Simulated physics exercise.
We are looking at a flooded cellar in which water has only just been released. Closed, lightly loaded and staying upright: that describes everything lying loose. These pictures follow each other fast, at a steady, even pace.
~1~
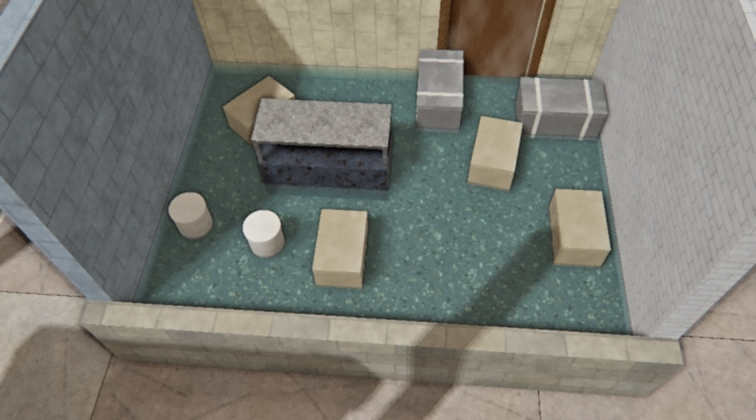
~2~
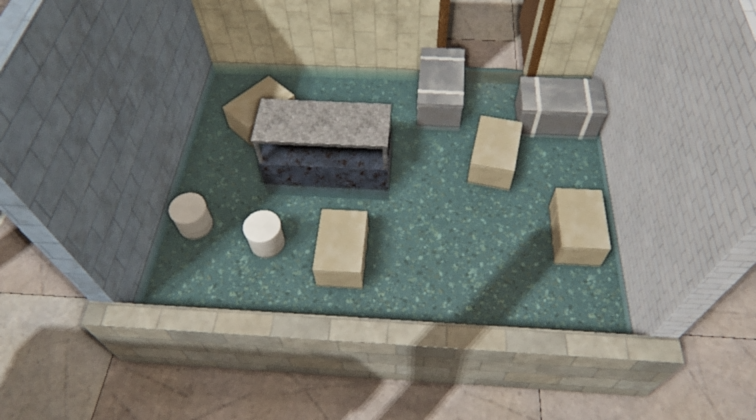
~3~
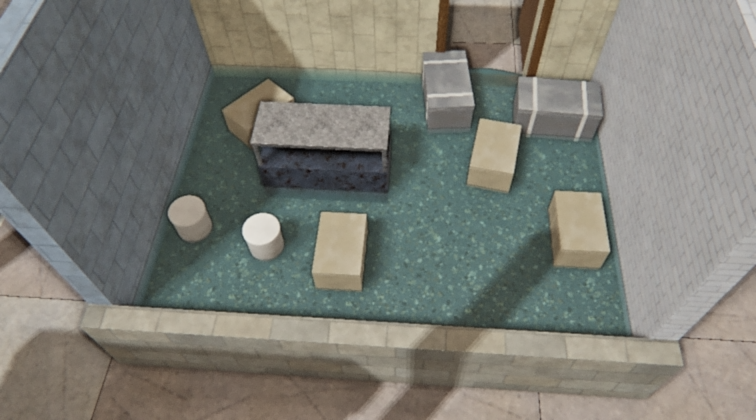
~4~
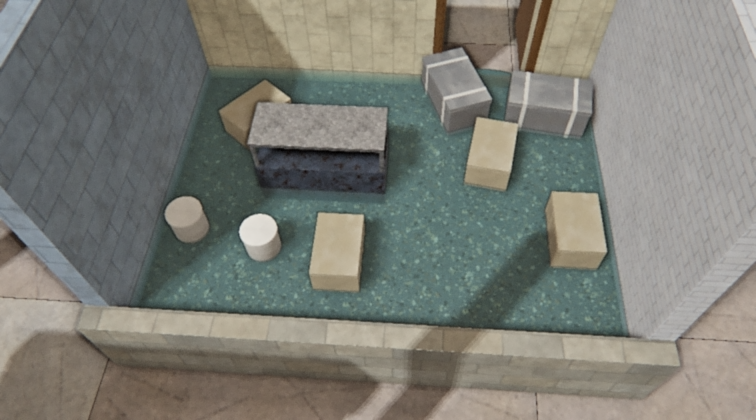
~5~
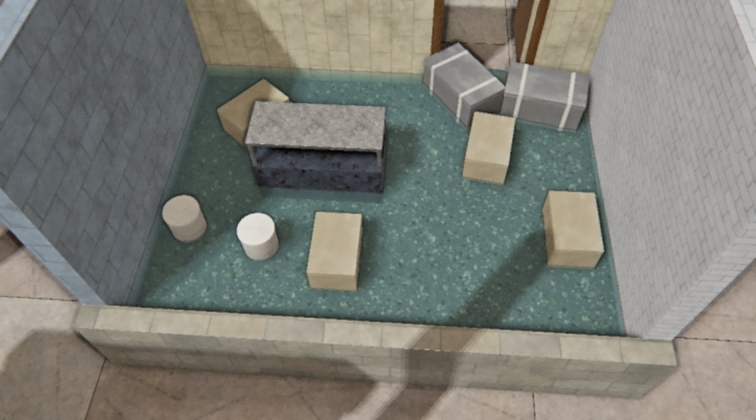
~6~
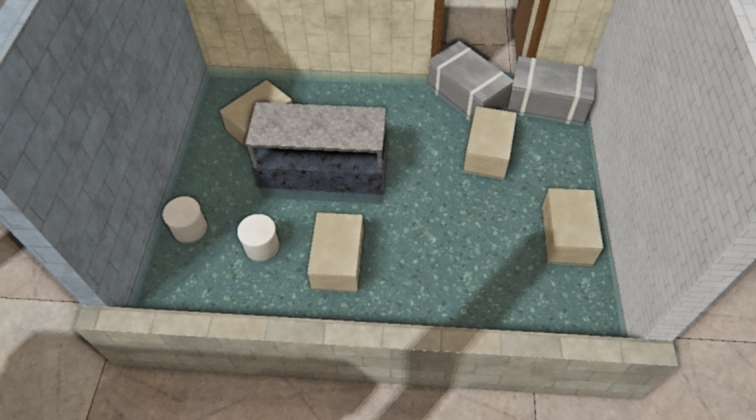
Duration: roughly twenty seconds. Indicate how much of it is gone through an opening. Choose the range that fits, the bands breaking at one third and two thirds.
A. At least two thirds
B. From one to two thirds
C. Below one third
C.
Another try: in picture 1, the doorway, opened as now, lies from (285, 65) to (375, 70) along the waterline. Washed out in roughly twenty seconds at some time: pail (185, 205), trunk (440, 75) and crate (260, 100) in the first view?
The first makes it out, the second makes it out, the last makes it out.
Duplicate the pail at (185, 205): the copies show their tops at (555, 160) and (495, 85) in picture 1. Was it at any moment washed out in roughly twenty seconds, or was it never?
Going one by one, the first is retained and the second lost.
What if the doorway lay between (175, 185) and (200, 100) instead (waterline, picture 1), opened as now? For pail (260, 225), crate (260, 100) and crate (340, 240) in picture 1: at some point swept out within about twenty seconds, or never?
In sequence: Escapes, escapes, escapes.
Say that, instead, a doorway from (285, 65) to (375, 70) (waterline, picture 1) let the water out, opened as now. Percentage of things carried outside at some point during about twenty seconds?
About 80 per cent.
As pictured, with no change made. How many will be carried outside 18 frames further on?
Total: 0.
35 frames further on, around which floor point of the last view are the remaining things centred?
Roughly (425, 166).
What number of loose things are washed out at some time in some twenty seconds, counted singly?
So, 0 of them.
A moment on, 0 of 8 are out; 8 afloat.
Next, 0 of 8 are out; 8 afloat.
Later, 0 of 8 are out; 8 afloat.
In the end, 0 of 8 are out; 8 afloat.
